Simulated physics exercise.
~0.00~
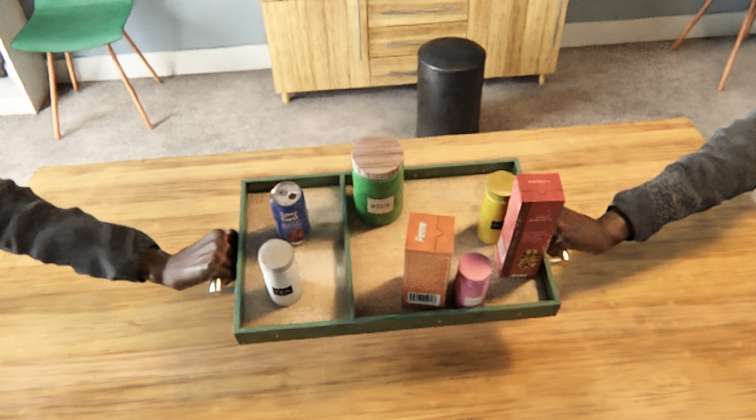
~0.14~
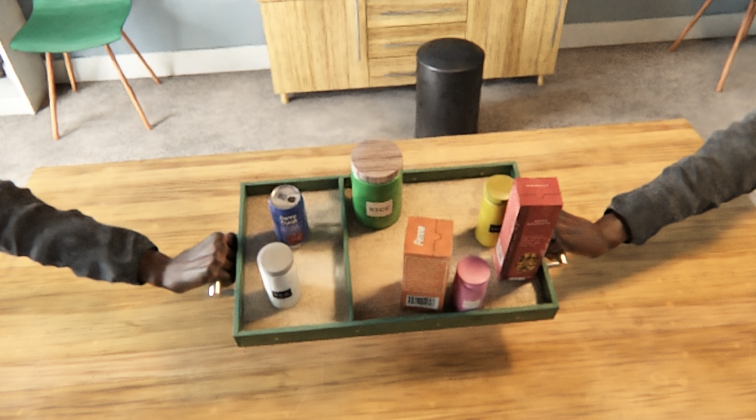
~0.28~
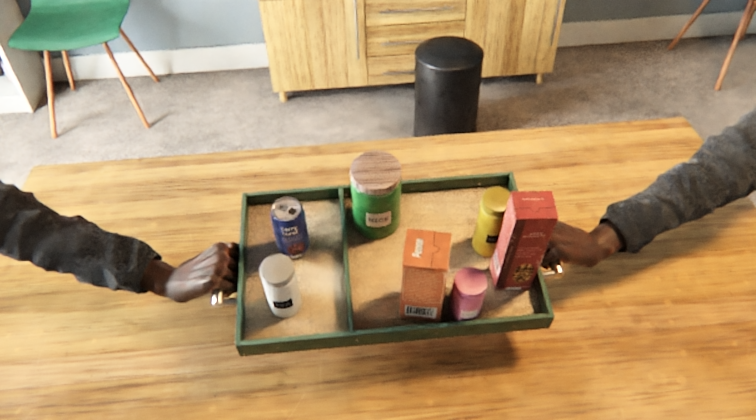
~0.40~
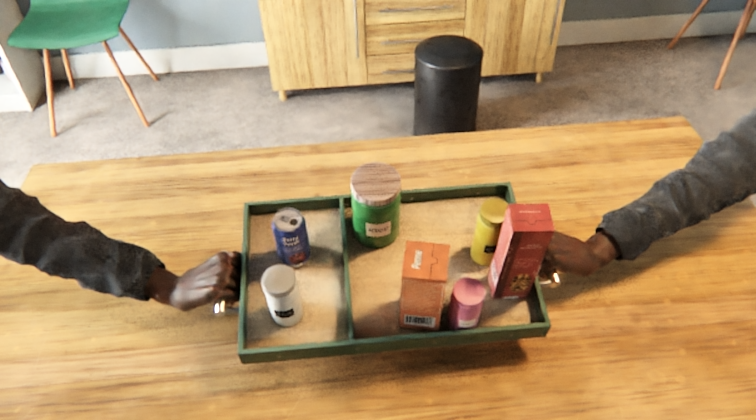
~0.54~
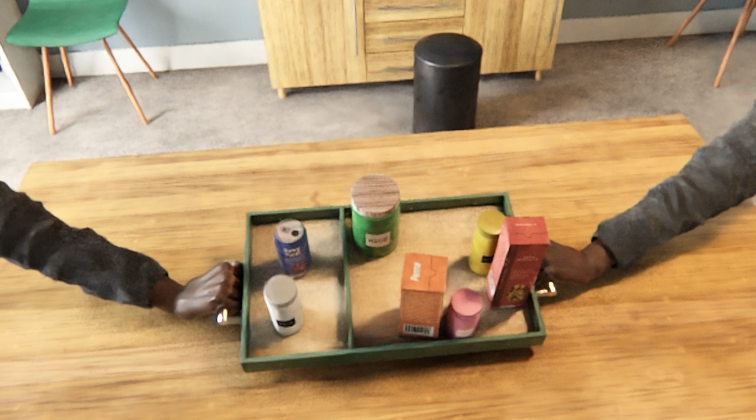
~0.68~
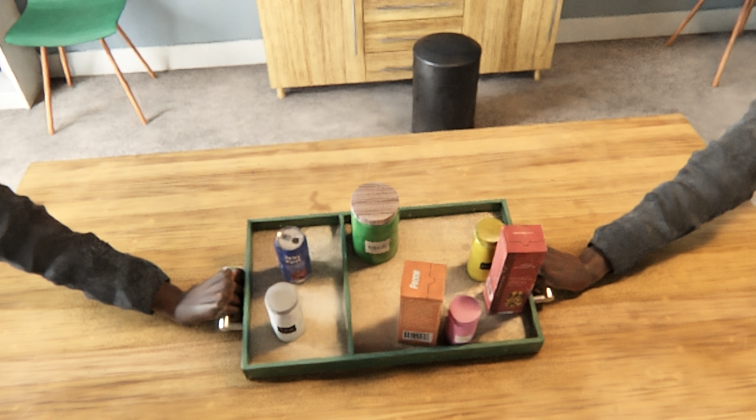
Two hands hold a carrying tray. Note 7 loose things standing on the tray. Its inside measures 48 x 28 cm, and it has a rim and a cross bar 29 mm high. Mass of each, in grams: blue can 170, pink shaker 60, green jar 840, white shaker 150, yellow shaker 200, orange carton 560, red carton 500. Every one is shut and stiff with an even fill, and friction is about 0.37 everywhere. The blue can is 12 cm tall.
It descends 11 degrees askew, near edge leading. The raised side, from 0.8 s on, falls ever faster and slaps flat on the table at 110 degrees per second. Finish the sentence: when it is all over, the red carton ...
... is still standing.
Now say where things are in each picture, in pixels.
In the first frame, near edge 11 cm above the table; red carton (527, 229); blue can (291, 215).
In the second frame, near edge 10 cm above the table; green jar (377, 185); white shaker (281, 277).
In the third frame, near edge 8 cm above the table; yellow shaker (492, 223); orange carton (424, 278).
In the fourth frame, near edge 5 cm above the table; blue can (292, 239); pink shaker (465, 307).
In the fifth frame, near edge 2 cm above the table; green jar (376, 217); white shaker (285, 306).
In the sixth frame, near edge on the table, tray at 11°; red carton (513, 273); yellow shaker (486, 250).
By 0.98 s, near edge on the table, tray at 2°; red carton rocked 8° off its seat near (510, 274).
By 1.38 s, tray flat on the table.
When it is over (3.1 s), all 7 within 5 cm of the start. In the last view, red carton near (508, 268).
